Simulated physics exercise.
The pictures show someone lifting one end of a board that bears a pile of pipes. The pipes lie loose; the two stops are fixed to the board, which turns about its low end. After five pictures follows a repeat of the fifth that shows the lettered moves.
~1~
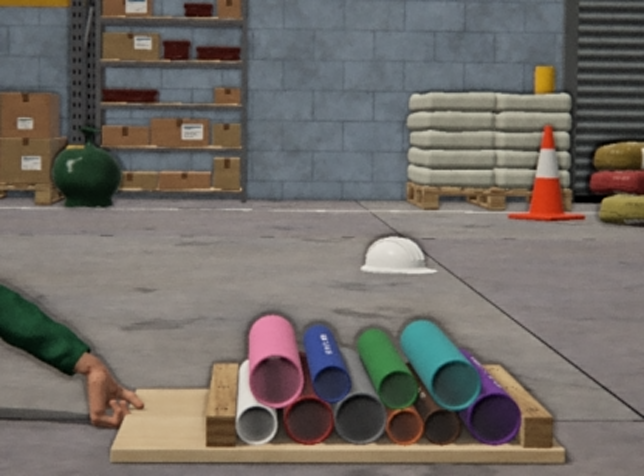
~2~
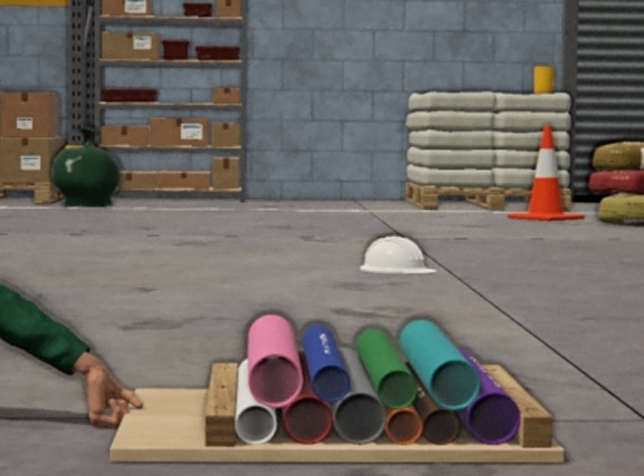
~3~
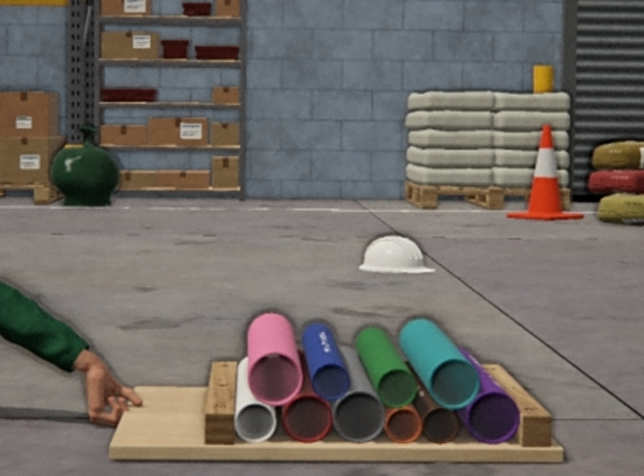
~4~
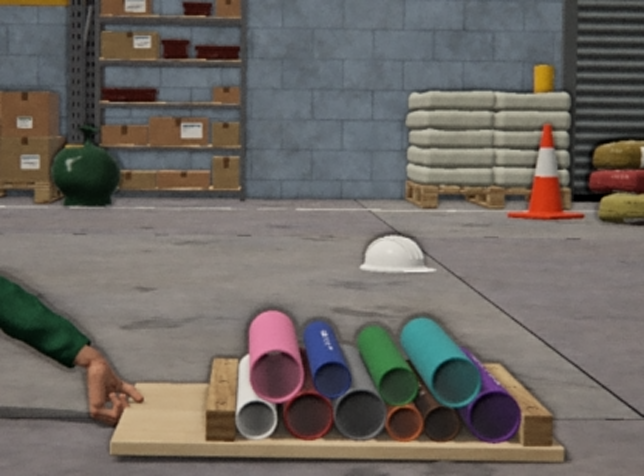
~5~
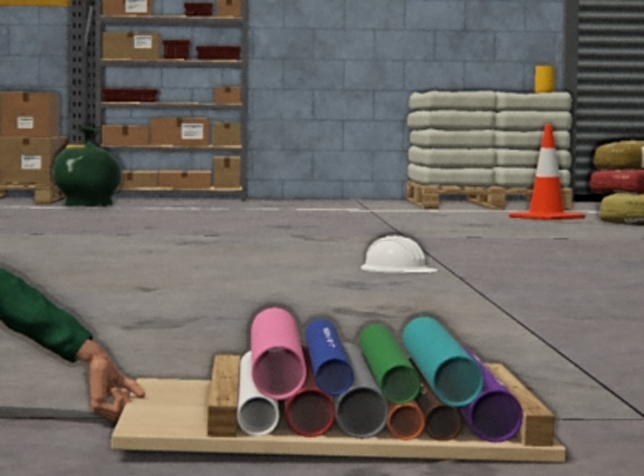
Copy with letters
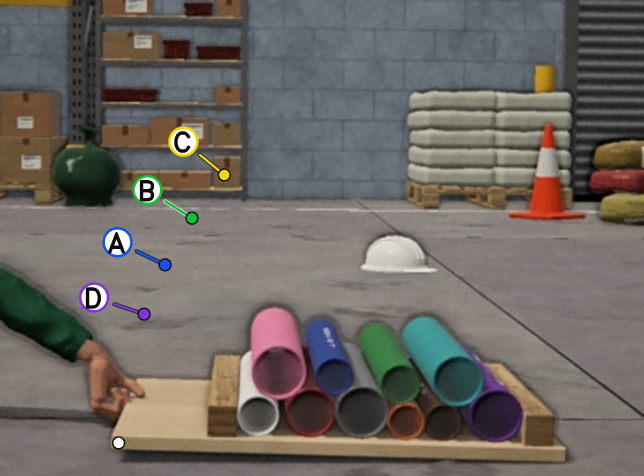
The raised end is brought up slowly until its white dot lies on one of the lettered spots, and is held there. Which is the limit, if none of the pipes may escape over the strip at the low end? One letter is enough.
At most to B.
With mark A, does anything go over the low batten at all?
At A: No.
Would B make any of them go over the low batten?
At B: No.
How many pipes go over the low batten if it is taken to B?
It comes to none.
On the marked copy, A at (165, 265); B at (192, 218); C at (224, 175); D at (144, 314); the white dot at (118, 443).
Taking B. A third of the way, board at 18°.
Two thirds of the way, board at 32°.
When it is over, board at 32°, none over the low batten.
As for the rest, A none over the low batten; C four over the low batten (turquoise, pink, green, blue); D none over the low batten.
